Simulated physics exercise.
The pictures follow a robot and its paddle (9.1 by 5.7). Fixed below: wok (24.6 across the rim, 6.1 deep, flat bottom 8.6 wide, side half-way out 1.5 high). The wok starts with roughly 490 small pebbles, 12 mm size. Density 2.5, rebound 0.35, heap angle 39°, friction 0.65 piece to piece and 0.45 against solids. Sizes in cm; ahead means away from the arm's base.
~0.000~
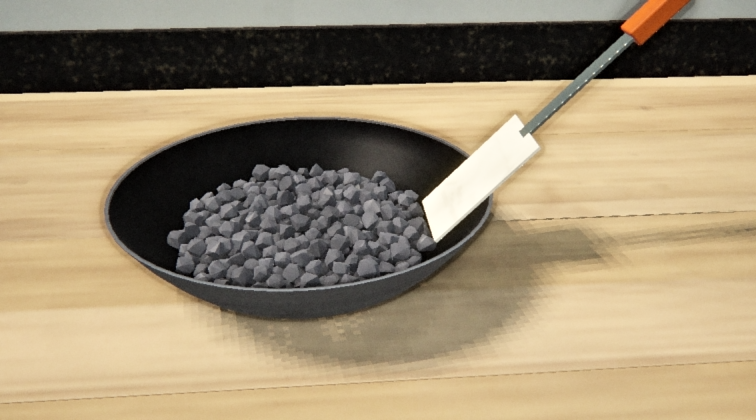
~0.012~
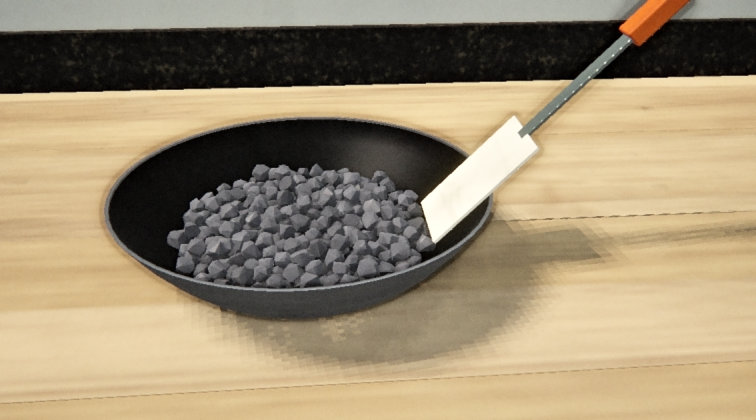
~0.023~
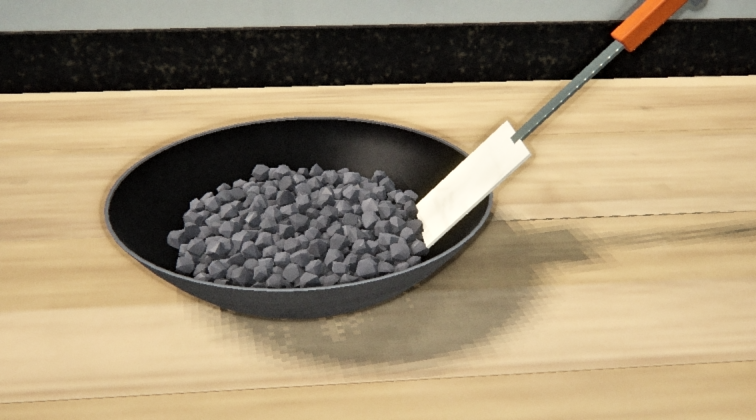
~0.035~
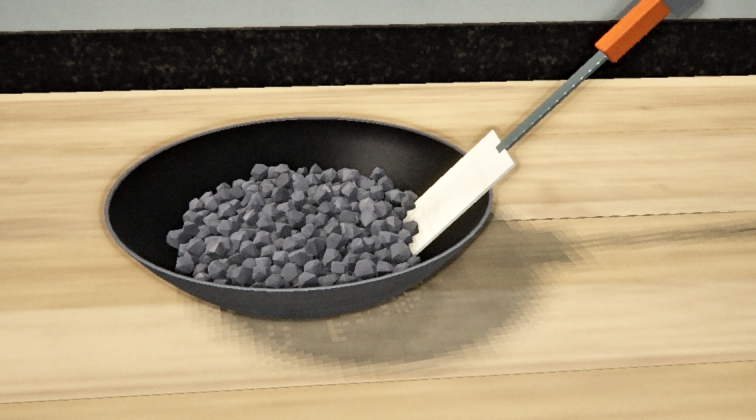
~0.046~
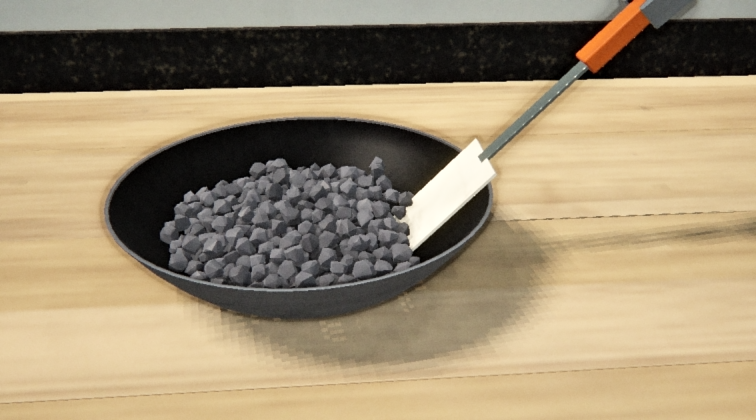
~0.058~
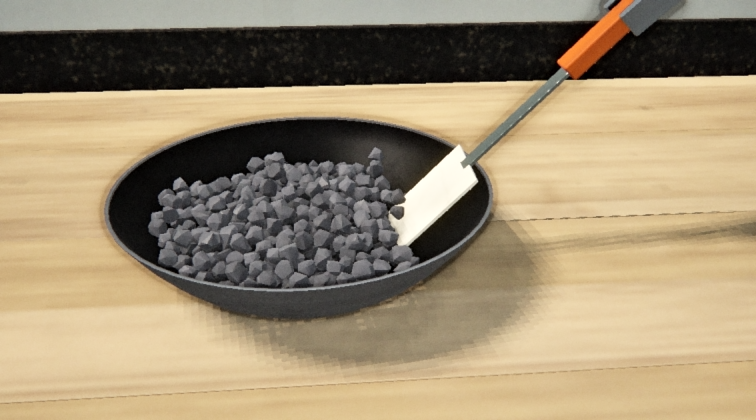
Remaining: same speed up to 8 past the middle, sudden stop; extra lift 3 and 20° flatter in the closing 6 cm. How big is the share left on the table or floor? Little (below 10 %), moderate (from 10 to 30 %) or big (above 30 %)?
Share on the table or floor: Big (above 30 %).
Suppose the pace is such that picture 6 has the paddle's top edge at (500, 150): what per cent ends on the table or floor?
About 15 per cent.
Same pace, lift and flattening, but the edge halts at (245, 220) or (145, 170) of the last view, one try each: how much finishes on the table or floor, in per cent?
About 5 and 45 per cent.
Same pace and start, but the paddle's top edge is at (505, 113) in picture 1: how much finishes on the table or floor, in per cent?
About 35 per cent.
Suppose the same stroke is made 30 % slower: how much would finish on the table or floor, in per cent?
Then about 25 per cent.
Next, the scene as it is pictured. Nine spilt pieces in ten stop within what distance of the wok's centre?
Roughly 30 cm.
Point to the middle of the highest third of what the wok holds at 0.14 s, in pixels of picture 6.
At about (197, 197).
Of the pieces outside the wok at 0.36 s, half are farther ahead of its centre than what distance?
Roughly 20 cm.
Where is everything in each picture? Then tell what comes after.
In the first picture, paddle top edge at (528, 131), sloping 46°; upper third of the load around (304, 216), from x 175 to 425, top at y 175; 487 in the wok.
In the second picture, paddle top edge at (526, 132), sloping 46°; upper third of the load around (304, 216), from x 175 to 425, top at y 175.
In the third picture, paddle top edge at (519, 137), sloping 46°; upper third of the load around (303, 216), from x 175 to 420, top at y 170.
In the fourth picture, paddle top edge at (504, 147), sloping 46°; upper third of the load around (302, 215), from x 175 to 415, top at y 170.
In the fifth picture, paddle top edge at (486, 156), sloping 46°; upper third of the load around (294, 212), from x 170 to 415, top at y 165.
In the sixth picture, paddle top edge at (468, 162), sloping 46°; upper third of the load around (283, 210), from x 160 to 415, top at y 155; 487 in the wok.
After 0.10 s, sloping 46°, highest piece 7 above the table; 487 in the wok.
After 0.14 s, sloping 40°, highest piece 9 above the table; 480 in the wok, 7 on the blade or in flight.
After 0.36 s, sloping 26°, highest piece 12 above the table; 291 in the wok, 87 on the table or floor, 109 on the blade or in flight.
After 1.41 s, sloping 26°, highest piece 6 above the table; 291 in the wok, 196 on the table or floor.
At rest, 291 in the wok, 196 on the table or floor. That is 40 % on the table or floor.
